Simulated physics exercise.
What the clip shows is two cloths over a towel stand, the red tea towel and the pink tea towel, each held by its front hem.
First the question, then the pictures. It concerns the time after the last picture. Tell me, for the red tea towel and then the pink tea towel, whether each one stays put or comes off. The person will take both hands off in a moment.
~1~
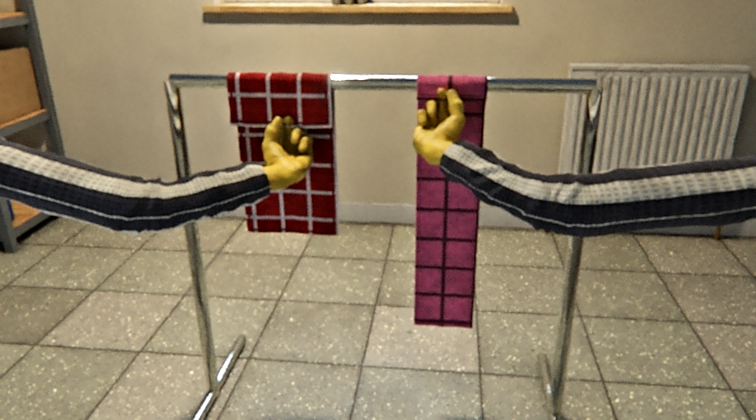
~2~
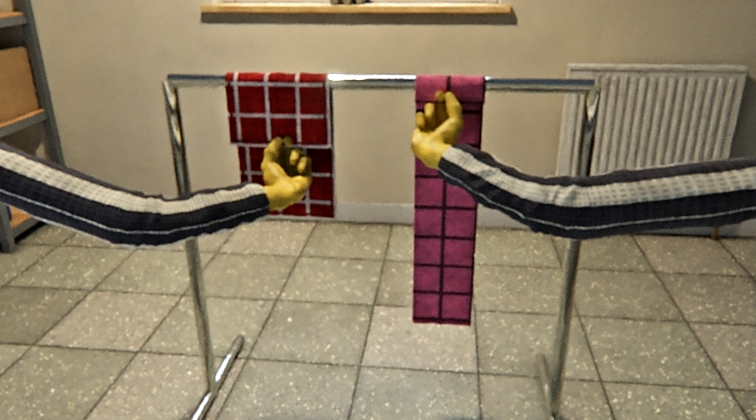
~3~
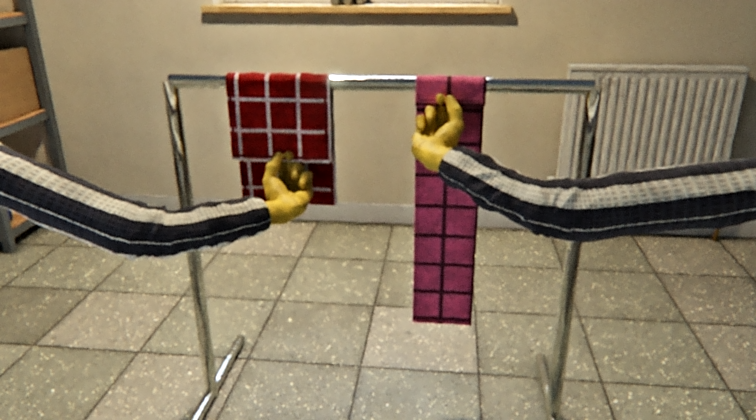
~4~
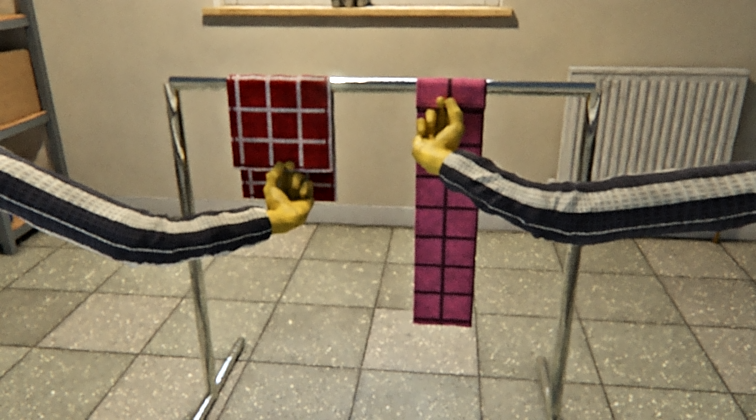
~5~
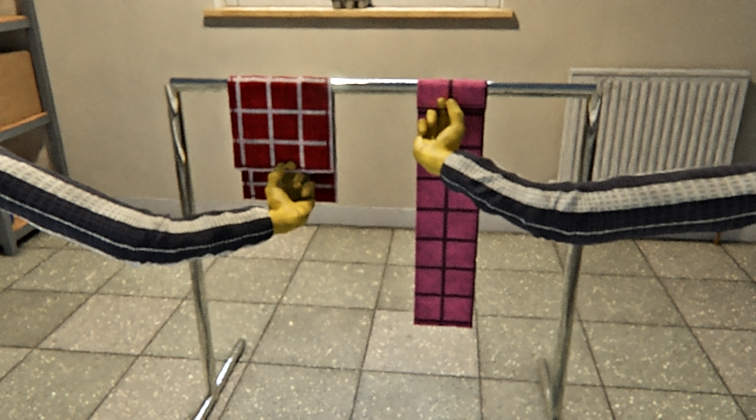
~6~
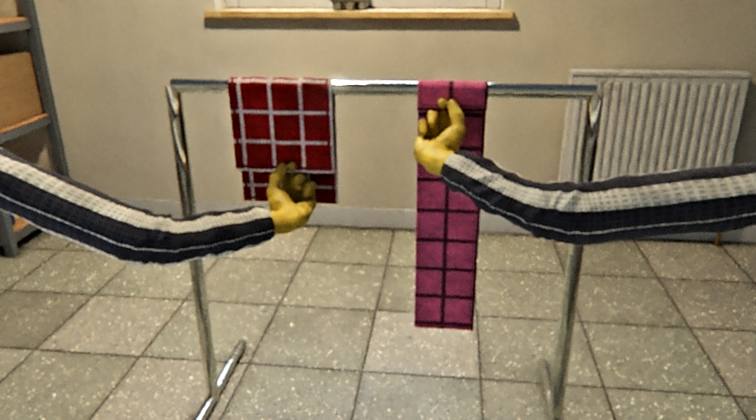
In the end the red tea towel is still there; the pink tea towel is gone.
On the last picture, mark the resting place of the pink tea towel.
It finishes at around (440, 413) in the last view.
Then, 0.30 s later than the last view, red tea towel at rest on the rail; pink tea towel clear of the rail and dropping near (446, 273).
Then, 0.54 s later than the last view, red tea towel at rest on the rail; pink tea towel in a heap on the floor near (440, 406).
Then, 1.44 s later than the last view, red tea towel at rest on the rail; pink tea towel in a heap on the floor near (440, 413).
Finally, red tea towel at rest on the rail; pink tea towel in a heap on the floor near (440, 413). The red tea towel stays on and the pink tea towel slips to the floor.
